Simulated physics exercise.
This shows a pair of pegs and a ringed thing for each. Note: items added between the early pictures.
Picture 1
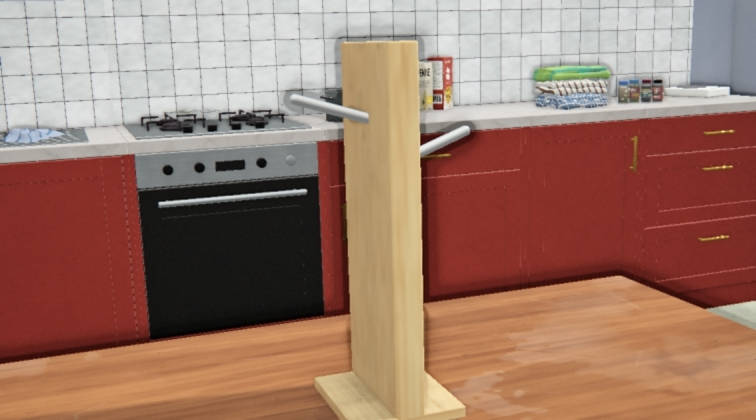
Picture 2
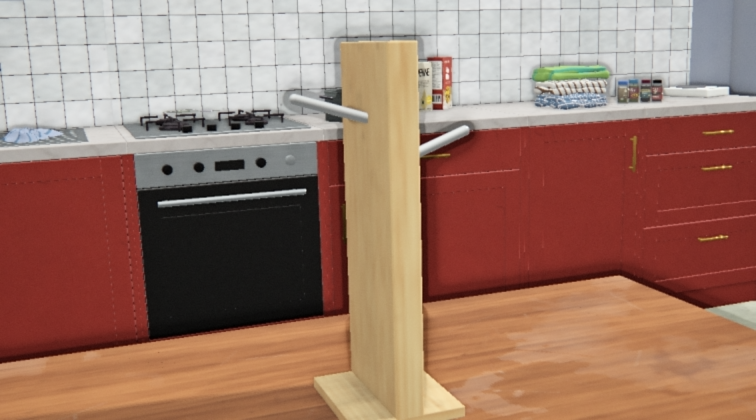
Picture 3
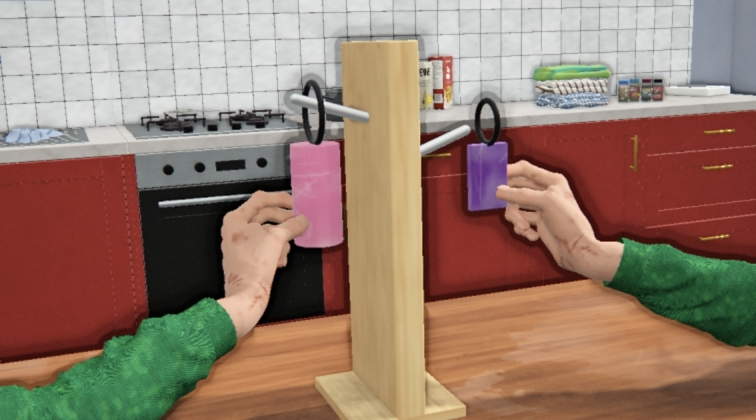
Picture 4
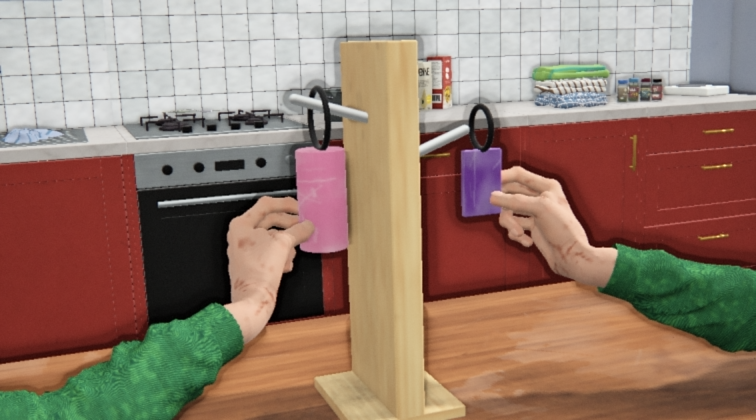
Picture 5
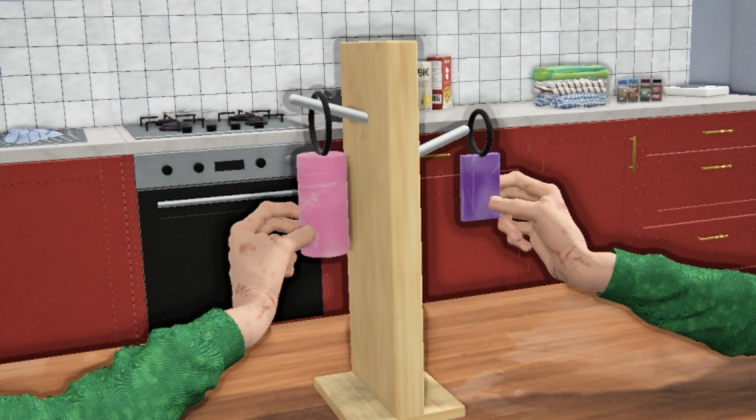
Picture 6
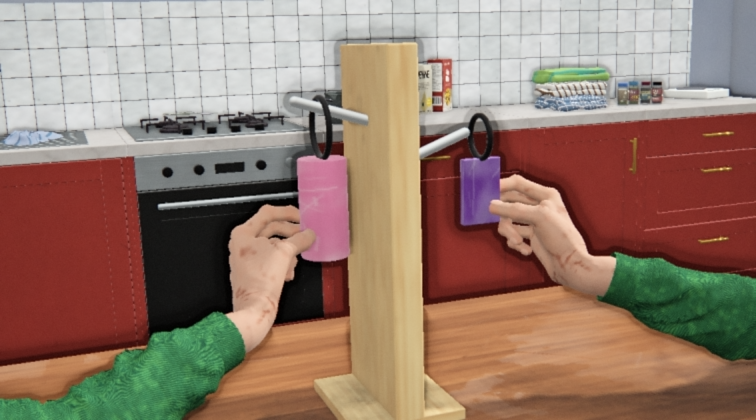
In this clip, a wooden stand with two pegs sits on a table; then two hands in green sleeves appear, holding a pink ringed item at the left peg and a purple one at the right, and lower both slightly.
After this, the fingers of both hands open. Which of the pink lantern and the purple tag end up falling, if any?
Looking at each: The pink lantern does not fall, the purple tag falls.
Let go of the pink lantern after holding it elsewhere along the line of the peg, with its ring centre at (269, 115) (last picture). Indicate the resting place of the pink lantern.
End point: About (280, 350).
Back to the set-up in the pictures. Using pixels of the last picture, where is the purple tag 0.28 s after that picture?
Around (481, 333).
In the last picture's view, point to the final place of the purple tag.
Its middle settles near (481, 339) in the last picture.
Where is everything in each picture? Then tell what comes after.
Peg stand (383, 229), in the first frame.
Peg stand (383, 229), in the second frame.
Still on the way; pink lantern (315, 162); peg stand (384, 229), in the third frame.
Still on the way; purple tag (481, 159); peg stand (383, 229), in the fourth frame.
Still on the way; pink lantern (322, 172); peg stand (383, 229), in the fifth frame.
In place, still held; pink lantern (323, 176); purple tag (480, 168); peg stand (383, 231), in the sixth frame.
Then, 0.14 s later than the last frame, pink lantern at rest near (323, 177); purple tag shifted about its own width near (481, 208).
Then, 0.20 s later than the last frame, pink lantern at rest near (322, 177); purple tag dropping near (481, 268).
Then, 0.28 s later than the last frame, pink lantern at rest near (322, 177); purple tag fallen near (481, 333).
When it is over, the pink lantern hangs there, near (322, 177); the purple tag slips down, near (481, 339).
